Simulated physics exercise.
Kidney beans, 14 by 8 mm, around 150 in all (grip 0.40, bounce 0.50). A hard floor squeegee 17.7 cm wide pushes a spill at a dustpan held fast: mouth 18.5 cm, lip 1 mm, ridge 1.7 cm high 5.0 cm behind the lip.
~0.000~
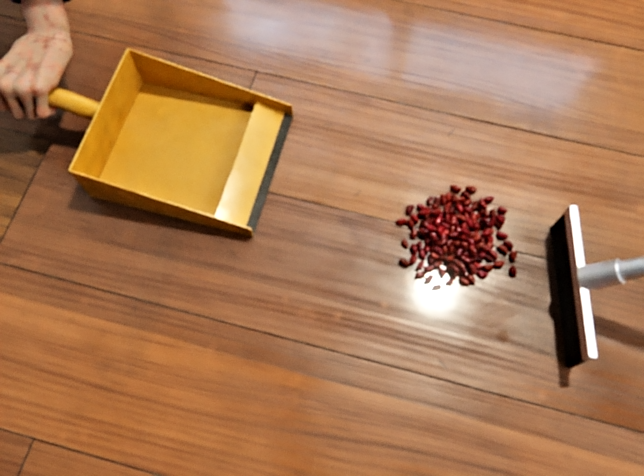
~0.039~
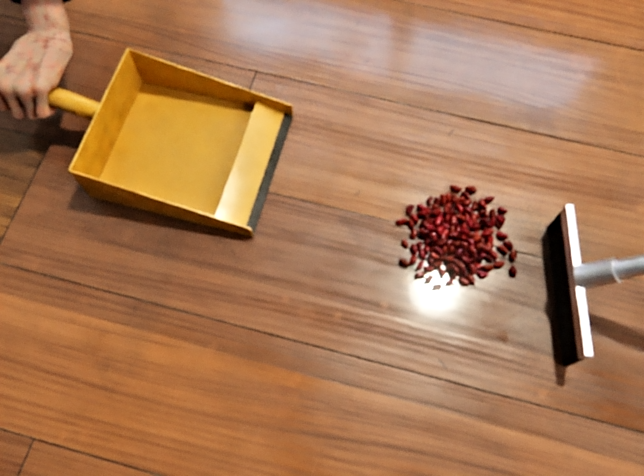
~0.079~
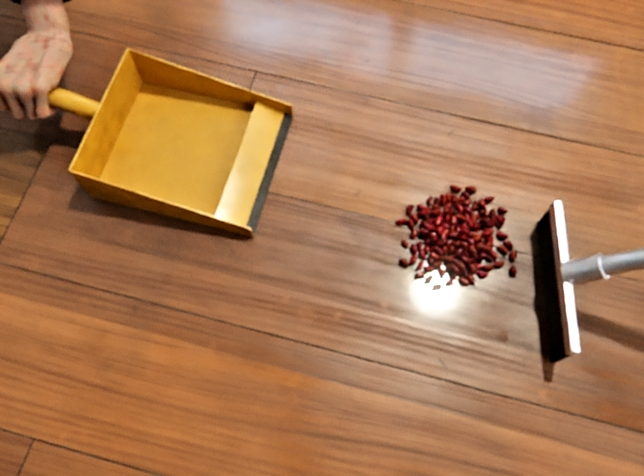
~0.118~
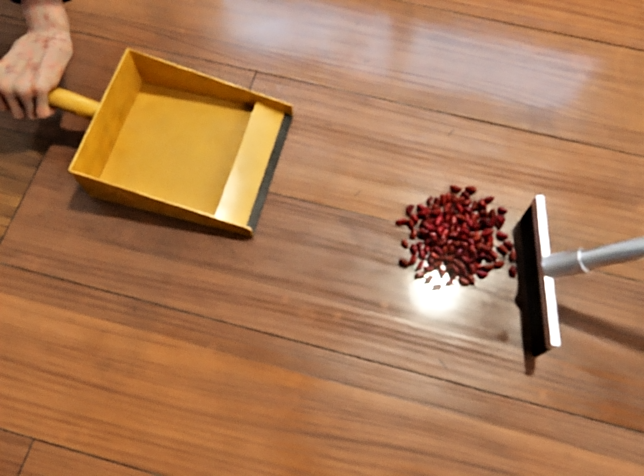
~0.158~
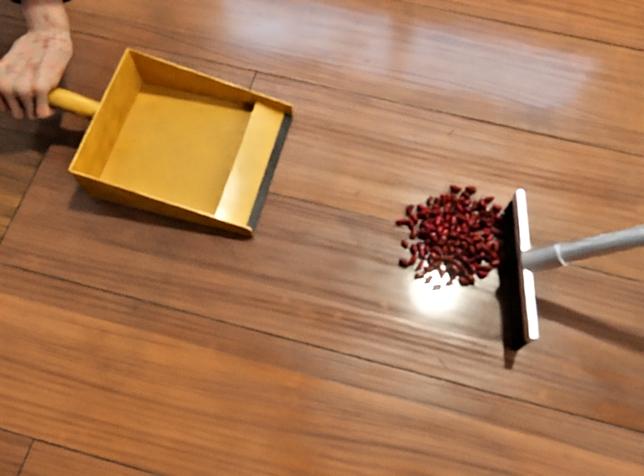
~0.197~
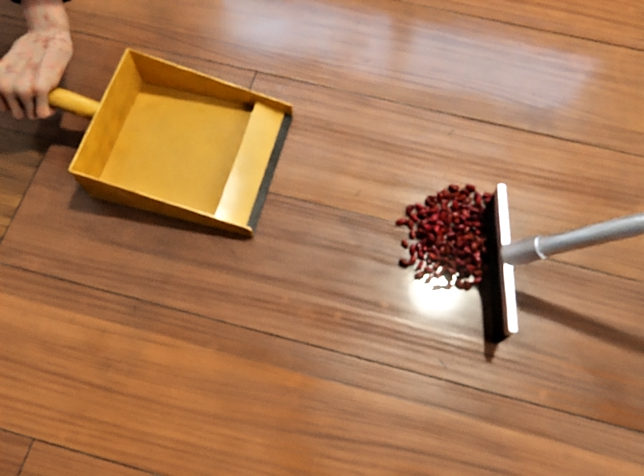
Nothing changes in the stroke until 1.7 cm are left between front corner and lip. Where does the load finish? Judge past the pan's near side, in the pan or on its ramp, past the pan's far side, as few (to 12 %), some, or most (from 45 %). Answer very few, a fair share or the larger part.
Past the pan's near side: A fair share; in the pan or on its ramp: A fair share; past the pan's far side: Very few.
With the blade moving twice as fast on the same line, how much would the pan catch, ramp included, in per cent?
Then about 40 per cent.
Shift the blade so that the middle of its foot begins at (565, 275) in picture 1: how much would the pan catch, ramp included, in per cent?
About 20 per cent.
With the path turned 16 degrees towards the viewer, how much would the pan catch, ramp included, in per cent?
Then about 5 per cent.
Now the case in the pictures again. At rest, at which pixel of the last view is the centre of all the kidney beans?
Near (274, 195).
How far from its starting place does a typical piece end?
About 24 cm.
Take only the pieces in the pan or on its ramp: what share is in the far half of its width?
About 30 per cent.
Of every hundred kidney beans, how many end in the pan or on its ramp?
Roughly 20 per cent.
Then, at 0.42 s, middle of the blade 17 cm from the lip; 0 % over the lip, far side 0 %, near side 20 %.
After 0.57 s, middle of the blade 8 cm from the lip; 0 % over the lip, far side 5 %, near side 20 %.
After 0.85 s, middle of the blade 4 cm from the lip; 20 % over the lip, far side 5 %, near side 25 %.
By 2.4 s all is still; near side 25 %, pan 20 %, far side 5 %, in front of the lip or behind the blade 50 %.
